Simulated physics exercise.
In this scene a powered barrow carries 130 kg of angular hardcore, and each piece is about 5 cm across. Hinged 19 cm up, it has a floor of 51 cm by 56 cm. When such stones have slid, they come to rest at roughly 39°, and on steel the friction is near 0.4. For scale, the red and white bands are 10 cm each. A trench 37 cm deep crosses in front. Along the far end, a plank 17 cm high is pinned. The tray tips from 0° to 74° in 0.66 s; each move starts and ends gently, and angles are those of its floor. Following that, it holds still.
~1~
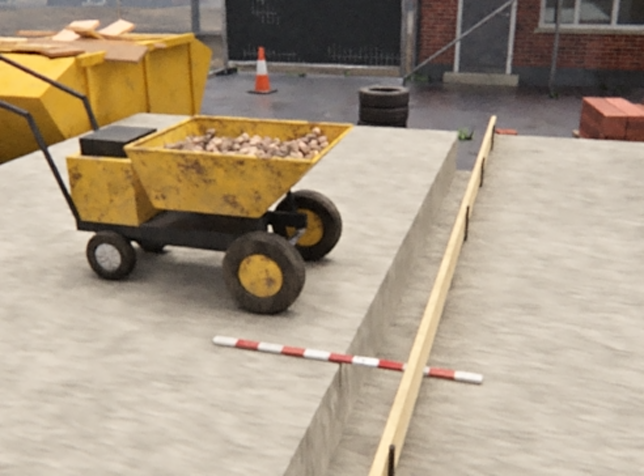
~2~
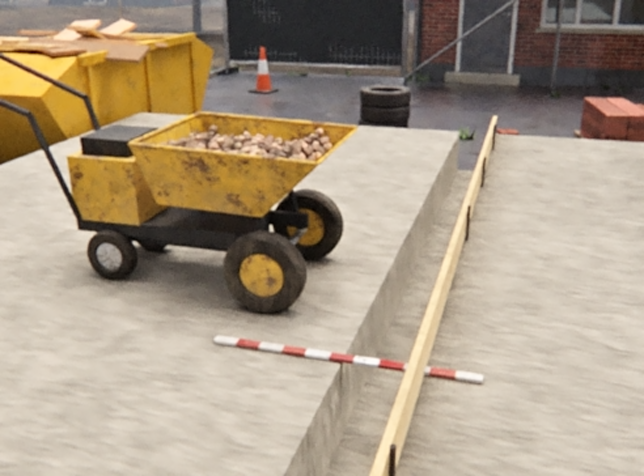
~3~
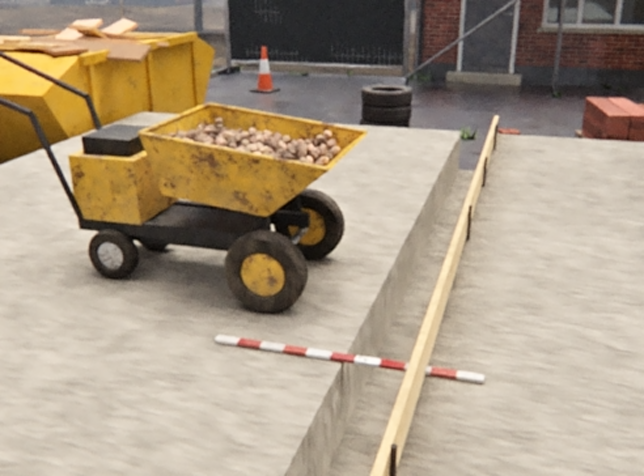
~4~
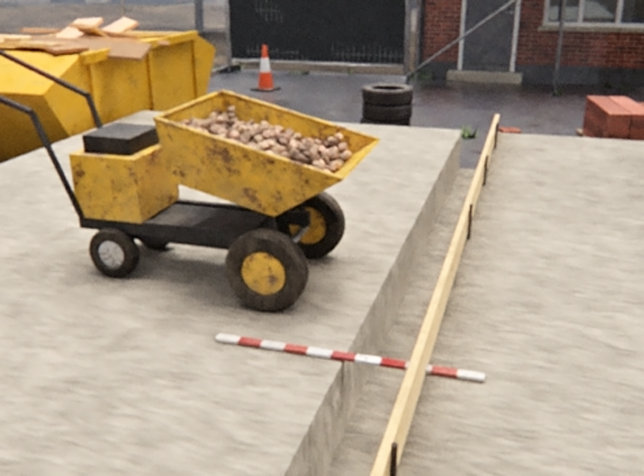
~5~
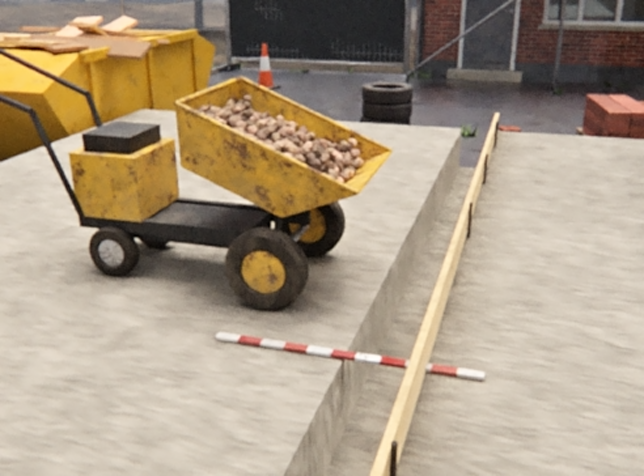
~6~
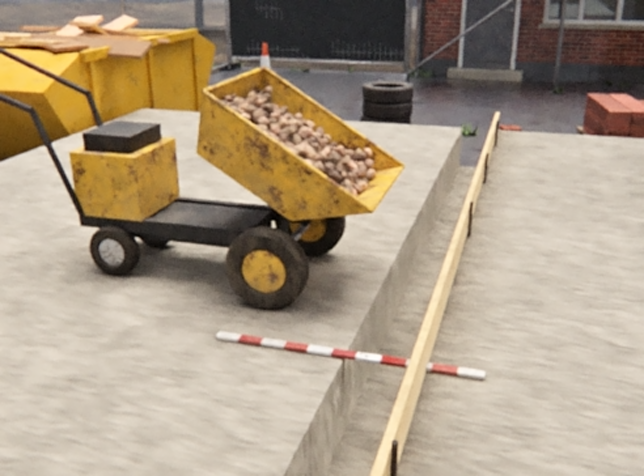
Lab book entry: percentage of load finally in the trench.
Approx. 76 percent.
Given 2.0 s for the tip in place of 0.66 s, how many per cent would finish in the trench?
I'd put it at roughly 90 per cent.
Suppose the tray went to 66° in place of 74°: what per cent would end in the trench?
Close to 70 per cent then.
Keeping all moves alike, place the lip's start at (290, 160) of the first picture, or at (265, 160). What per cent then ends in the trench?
From the first spot near 95, from the second near 100 per cent.
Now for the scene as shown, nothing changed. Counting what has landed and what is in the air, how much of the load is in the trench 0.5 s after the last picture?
Some 20 per cent.
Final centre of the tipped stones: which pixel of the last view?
I'd point to around (423, 338).
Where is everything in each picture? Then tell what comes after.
Lip at (311, 163), floor tilted 0°, highest stones at (282, 144), in the first picture.
Lip at (316, 164), floor tilted 2°, highest stones at (253, 141), in the second picture.
Lip at (328, 170), floor tilted 6°, highest stones at (212, 131), in the third picture.
The tray is at 14°, its lip at (342, 179); the top of the load is at (219, 120), in the fourth picture.
The tray is at 22°, its lip at (358, 193); the top of the load is at (232, 108), in the fifth picture.
The tray is at 32°, its lip at (373, 212); the top of the load is at (254, 100), in the sixth picture.
Then, 0.2 s after the last picture the floor is at 63°, 100 % in the tray; the foremost stones are at (398, 248).
Then, 0.5 s after the last picture the floor is at 74°, 74 % in the tray, 22 % in the trench, 5 % past the trench; the foremost stones are at (478, 290).
Then, 0.8 s after the last picture the floor is at 74°, 32 % in the tray, 45 % in the trench, 23 % past the trench; the foremost stones are at (621, 321).
Then, 2.8 s after the last picture the floor is at 74°, 0 % in the tray, 76 % in the trench, 24 % past the trench; the foremost stones are past the picture's edge.
